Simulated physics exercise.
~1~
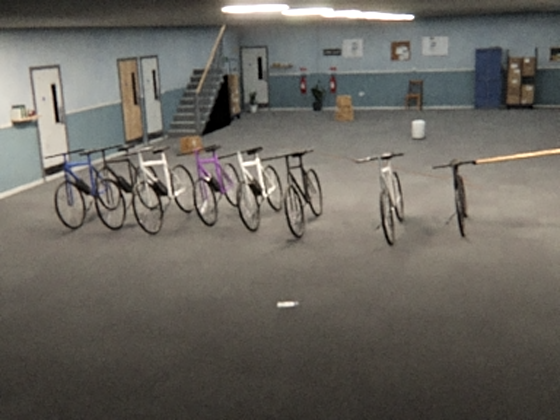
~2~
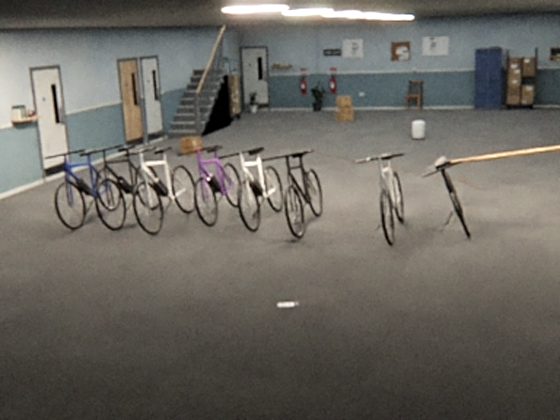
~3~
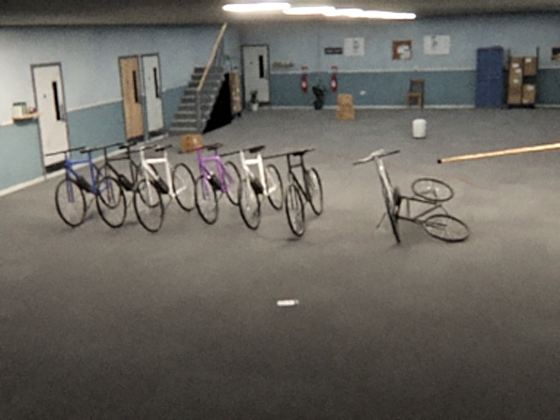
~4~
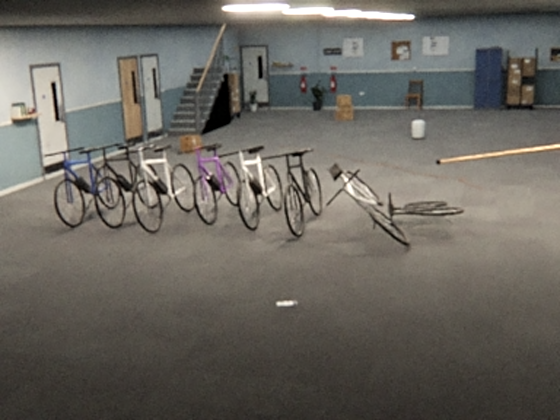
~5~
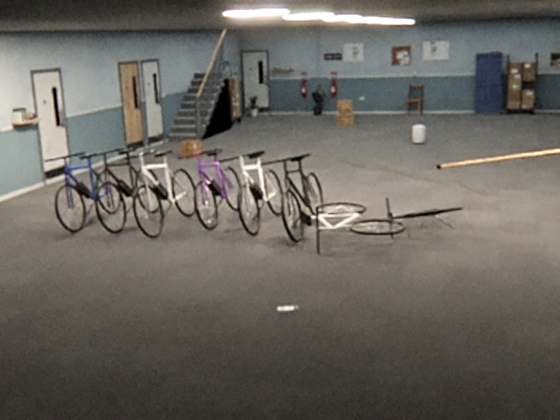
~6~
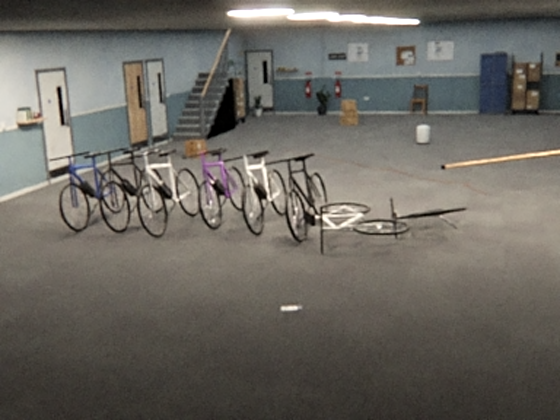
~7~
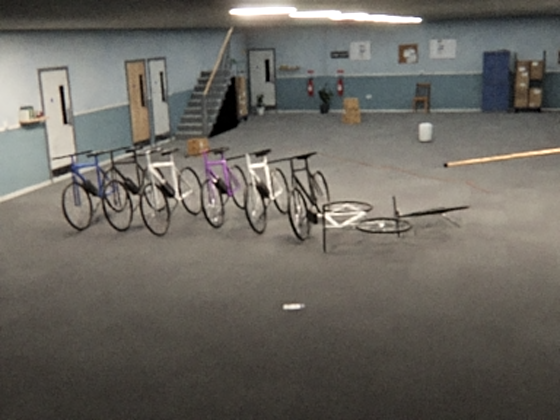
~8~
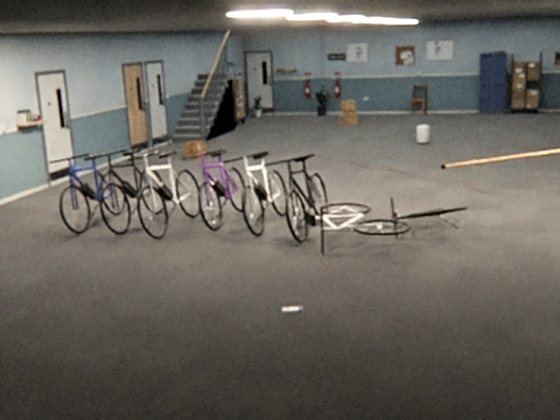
In a wide hallway, a pole tips the rightmost bicycle, which knocks down only its neighbour.
